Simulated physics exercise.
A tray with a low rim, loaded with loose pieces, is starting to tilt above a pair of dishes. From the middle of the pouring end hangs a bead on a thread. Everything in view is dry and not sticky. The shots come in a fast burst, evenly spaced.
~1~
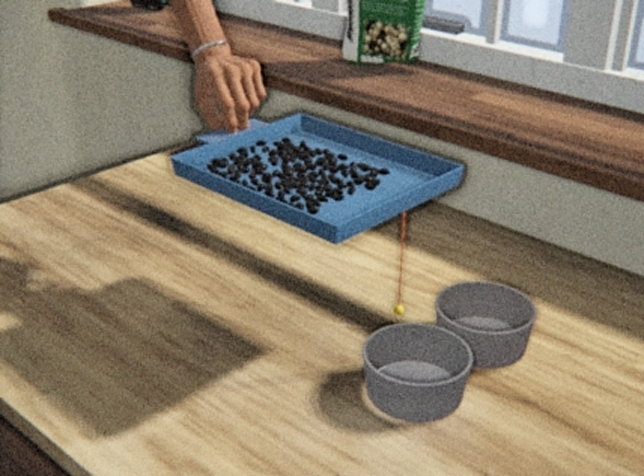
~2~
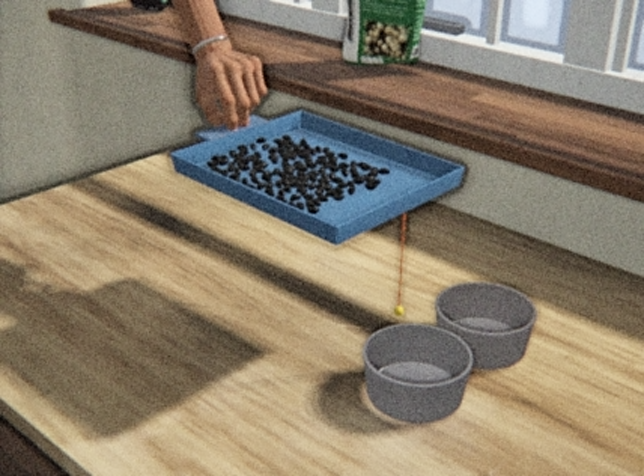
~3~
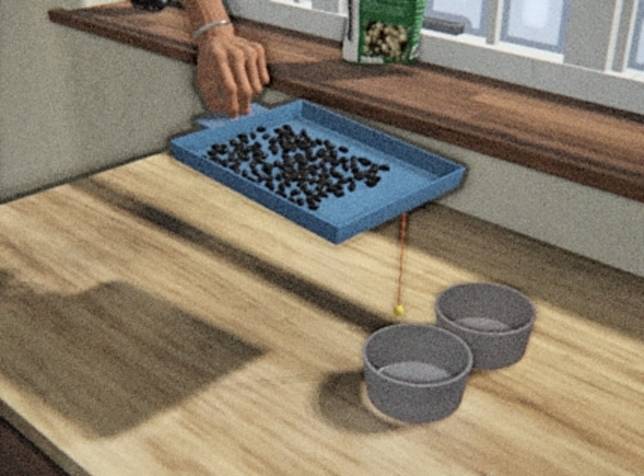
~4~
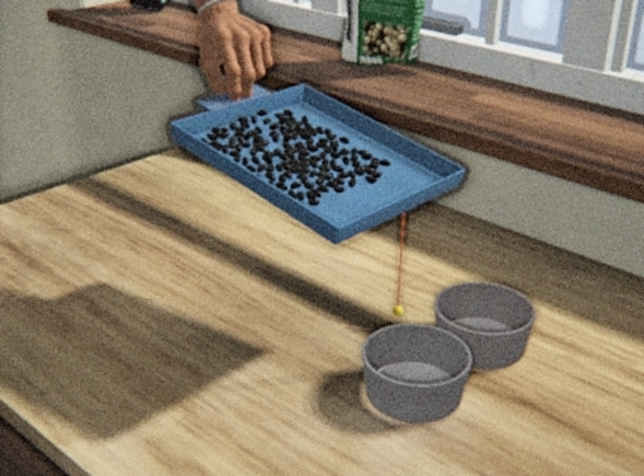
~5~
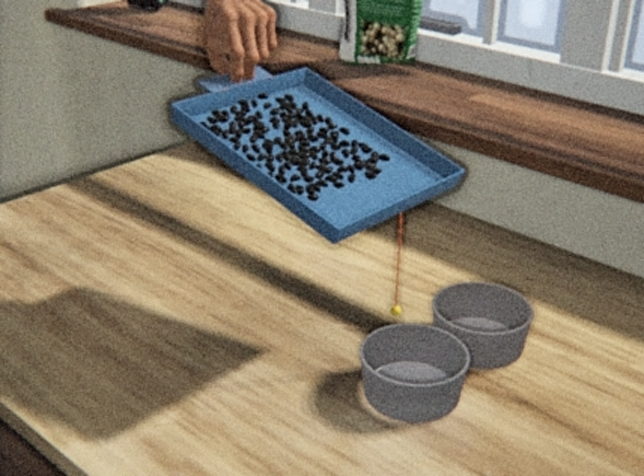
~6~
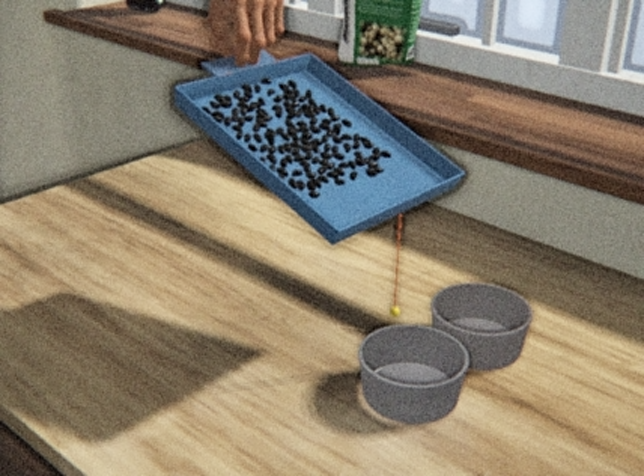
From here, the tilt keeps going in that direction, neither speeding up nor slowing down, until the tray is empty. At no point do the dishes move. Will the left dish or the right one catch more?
I'd say the left dish gets the lion's share of it.
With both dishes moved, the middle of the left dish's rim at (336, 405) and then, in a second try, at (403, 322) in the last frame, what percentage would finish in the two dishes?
In turn about 60 and about 20 percent.
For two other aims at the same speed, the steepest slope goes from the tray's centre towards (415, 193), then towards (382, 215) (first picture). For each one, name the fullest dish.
Case one: The dish at right. Case two: The dish at left.
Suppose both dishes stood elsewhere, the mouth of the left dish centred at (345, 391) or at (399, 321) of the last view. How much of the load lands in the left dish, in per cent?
You'd get near 10 per cent and afterwards near 10 per cent.
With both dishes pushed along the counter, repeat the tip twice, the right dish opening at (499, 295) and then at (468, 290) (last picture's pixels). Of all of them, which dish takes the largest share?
The first try: The left one. The second: The dish on the left.
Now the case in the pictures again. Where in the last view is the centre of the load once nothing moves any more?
Near pixel (433, 388).
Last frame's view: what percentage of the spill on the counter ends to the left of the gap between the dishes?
Share to the left: Near 40 per cent.
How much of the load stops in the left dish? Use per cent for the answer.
Roughly 50 %.
Soon, tray tipped steeply; nearly all on the tray; a stray few in the air.
A while on, tray tipped past a quarter turn; most on the tray; a small part in the left dish; a small part in the right dish; a small part outside both; a stray few in the air.
Towards the end, tray tipped past a quarter turn; about half in the left dish; about a quarter in the right dish; about a quarter outside both; a stray few in the air.
Finally, tray tipped past a quarter turn; about half in the left dish; about a quarter in the right dish; about a quarter outside both.
